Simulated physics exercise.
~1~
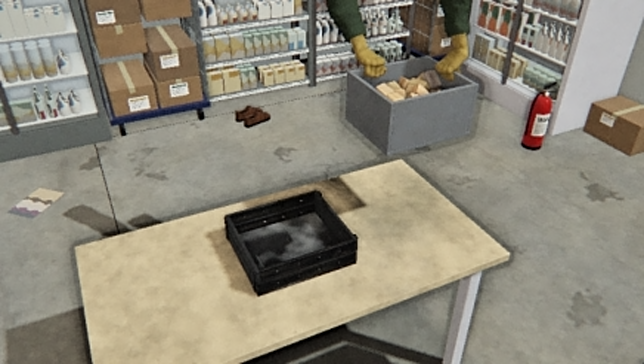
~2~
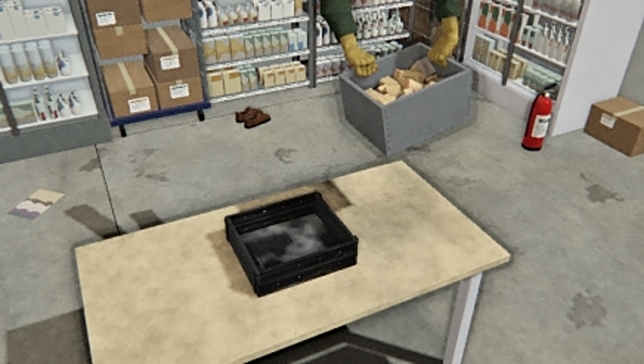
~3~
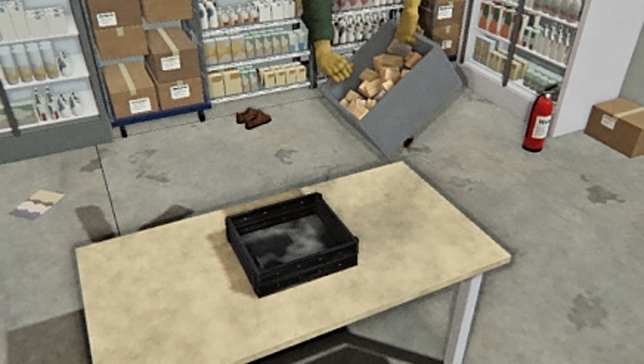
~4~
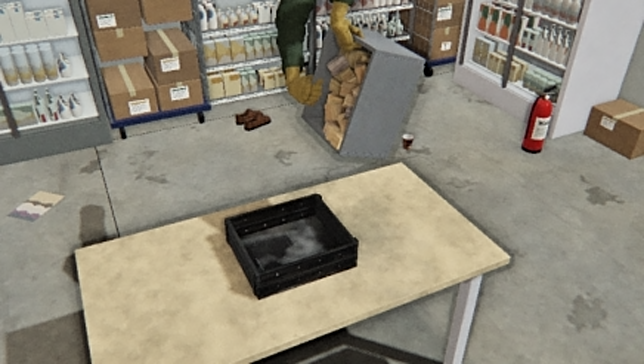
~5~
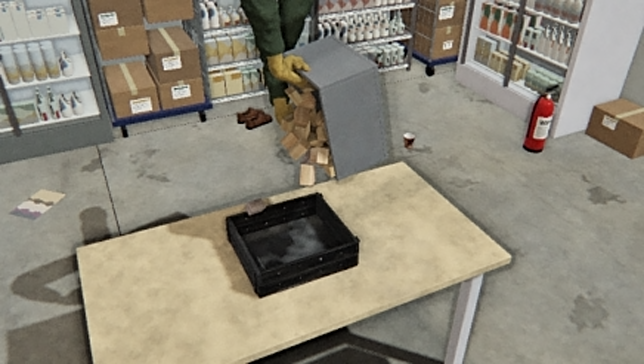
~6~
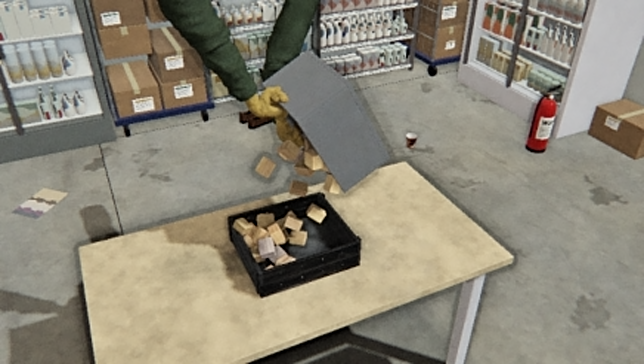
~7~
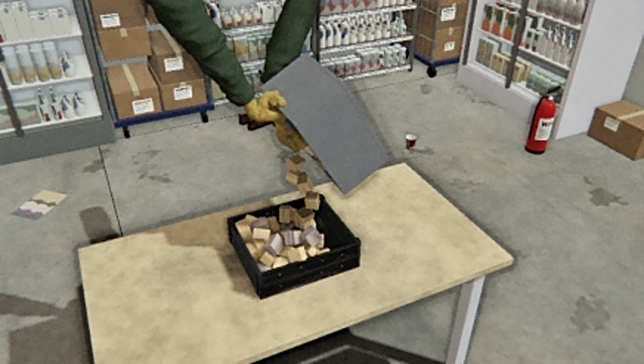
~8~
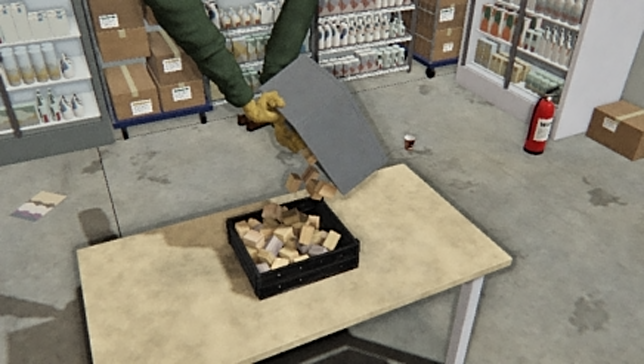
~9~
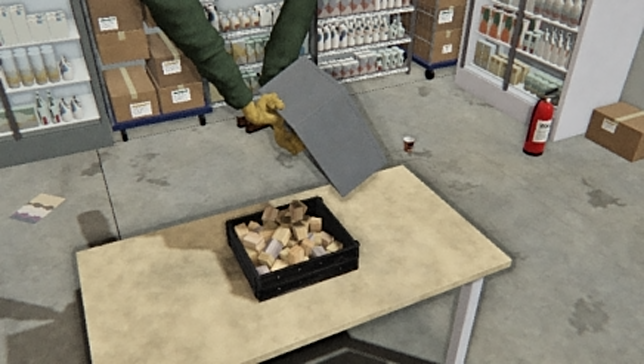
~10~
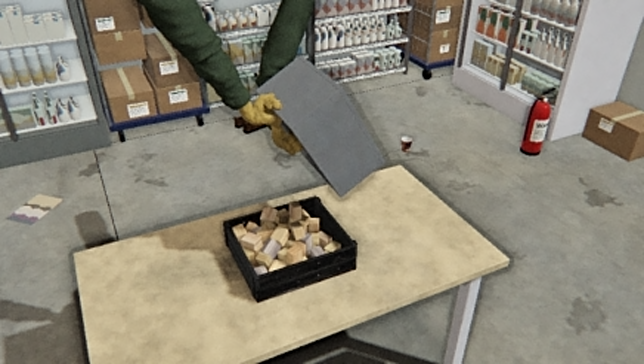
Gloved hands lifting and tipping a grey box of timber offcuts, pouring them into a black tub on a table until it is heaped.
